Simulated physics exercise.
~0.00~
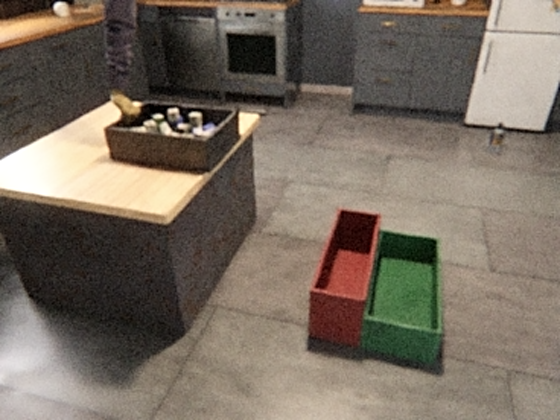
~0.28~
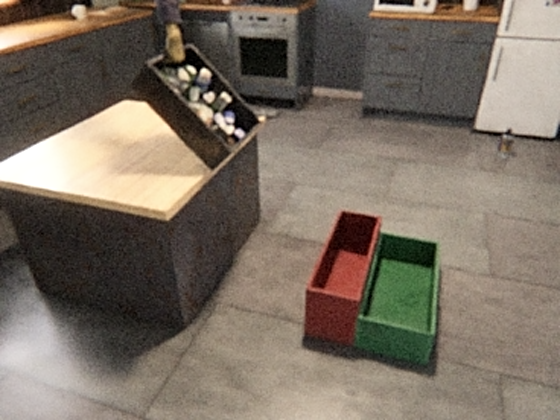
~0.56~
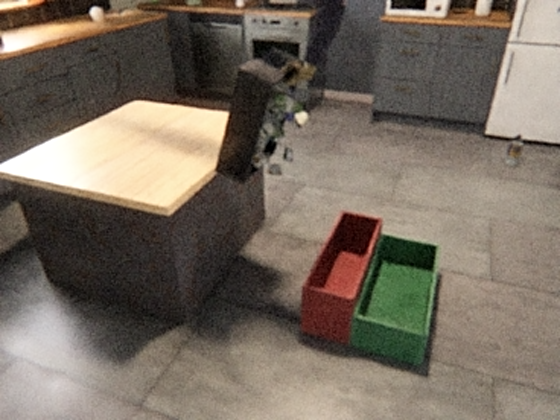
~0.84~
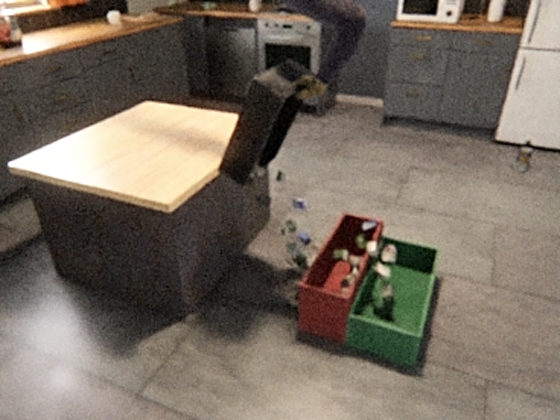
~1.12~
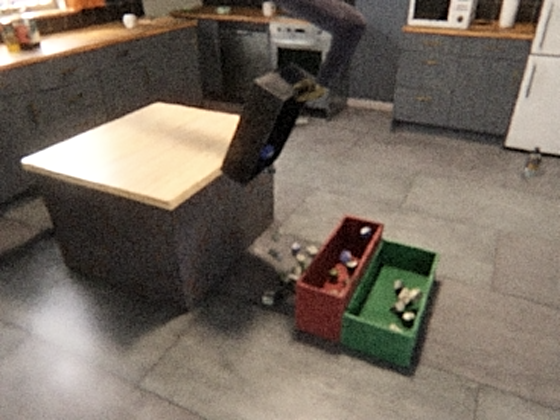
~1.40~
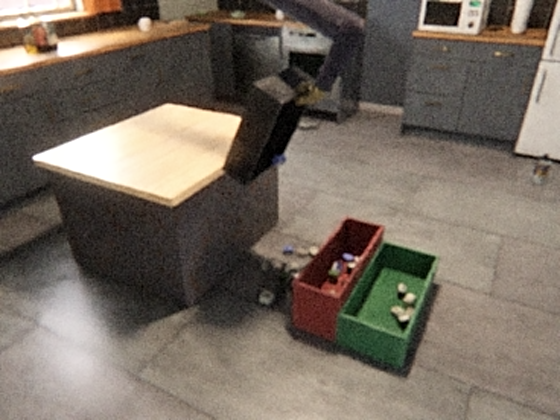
A black tote full of small cartons was tipped up by an arm at the edge of a wooden-topped bench, spilling them towards the floor, where some landed in the red box and green tote and many ended up on the ground beside the red box.
